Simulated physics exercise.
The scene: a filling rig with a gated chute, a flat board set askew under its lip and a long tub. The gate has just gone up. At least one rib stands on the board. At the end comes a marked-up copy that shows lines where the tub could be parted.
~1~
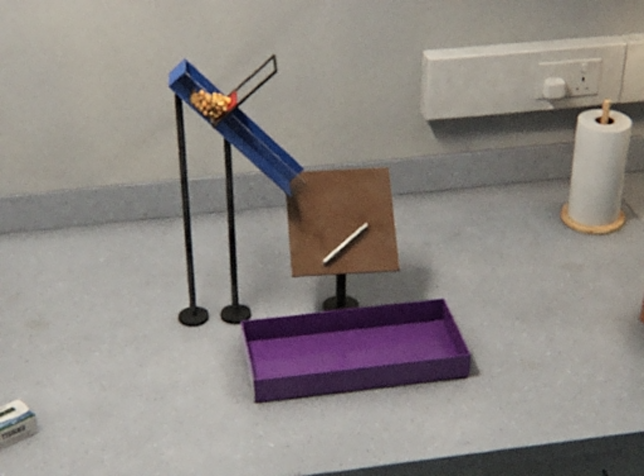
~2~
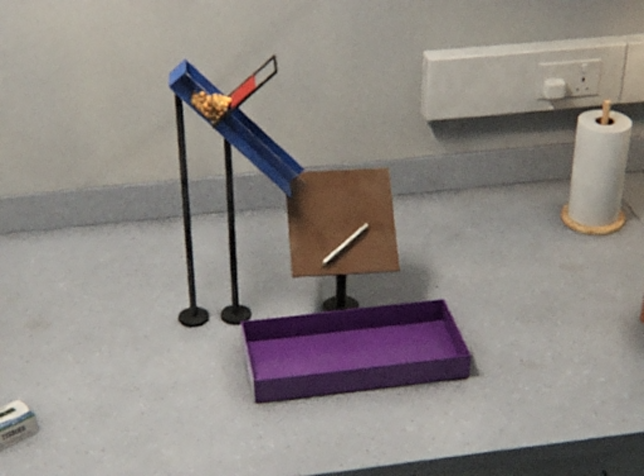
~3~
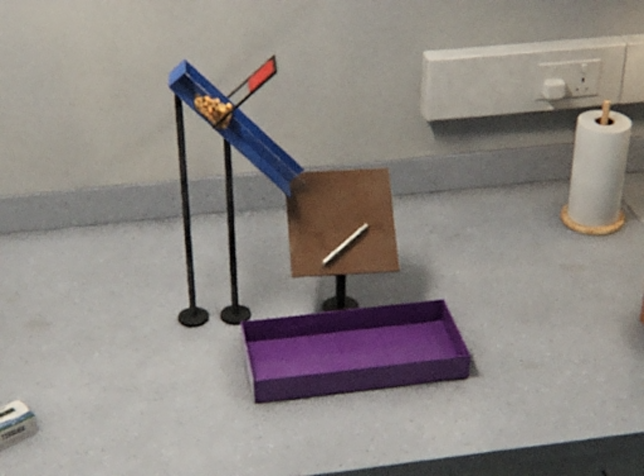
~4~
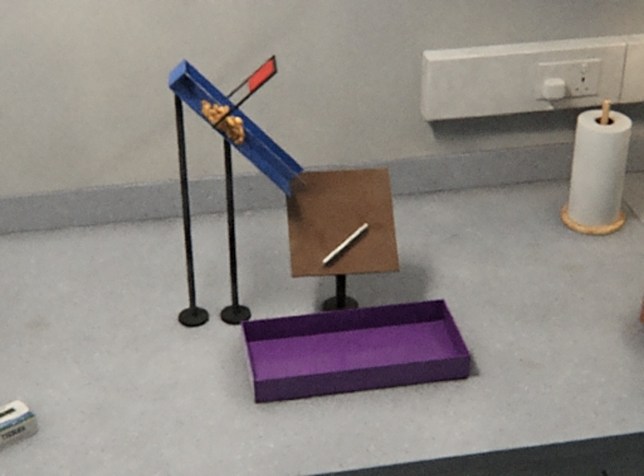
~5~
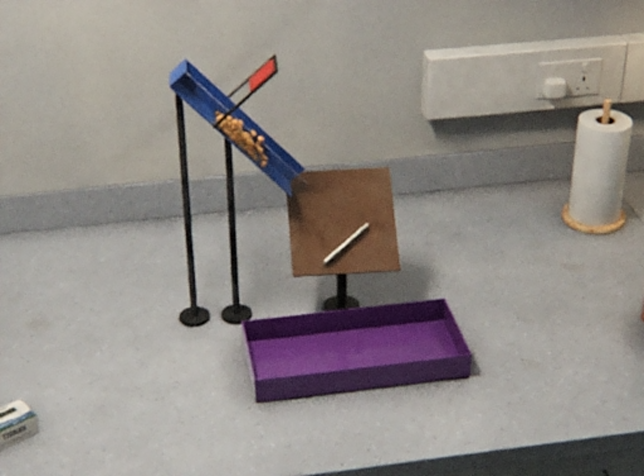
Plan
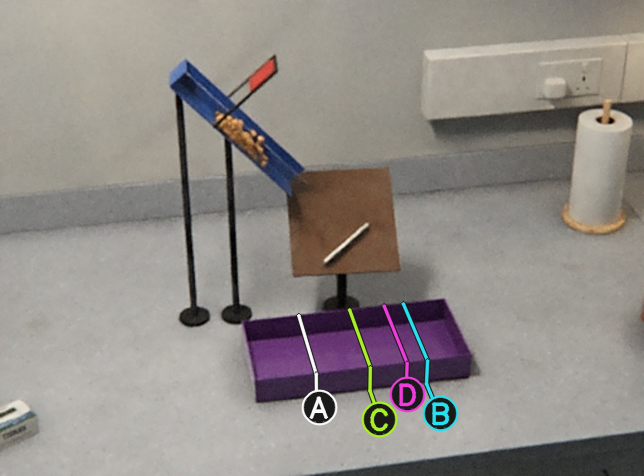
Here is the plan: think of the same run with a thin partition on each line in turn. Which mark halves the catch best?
Line A does it best.
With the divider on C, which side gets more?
Left.
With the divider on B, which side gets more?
Left.
On the marked copy, line A crosses the front rim at (316, 373); line B crosses the front rim at (427, 359); line C crosses the front rim at (370, 366); line D crosses the front rim at (406, 362).
With A, of what is caught, about two thirds on the left of the divider, about a third on the right.
With B, of what is caught, nearly all on the left of the divider, a small part on the right.
With C, of what is caught, most on the left of the divider, a small part on the right.
With D, of what is caught, nearly all on the left of the divider, a small part on the right.
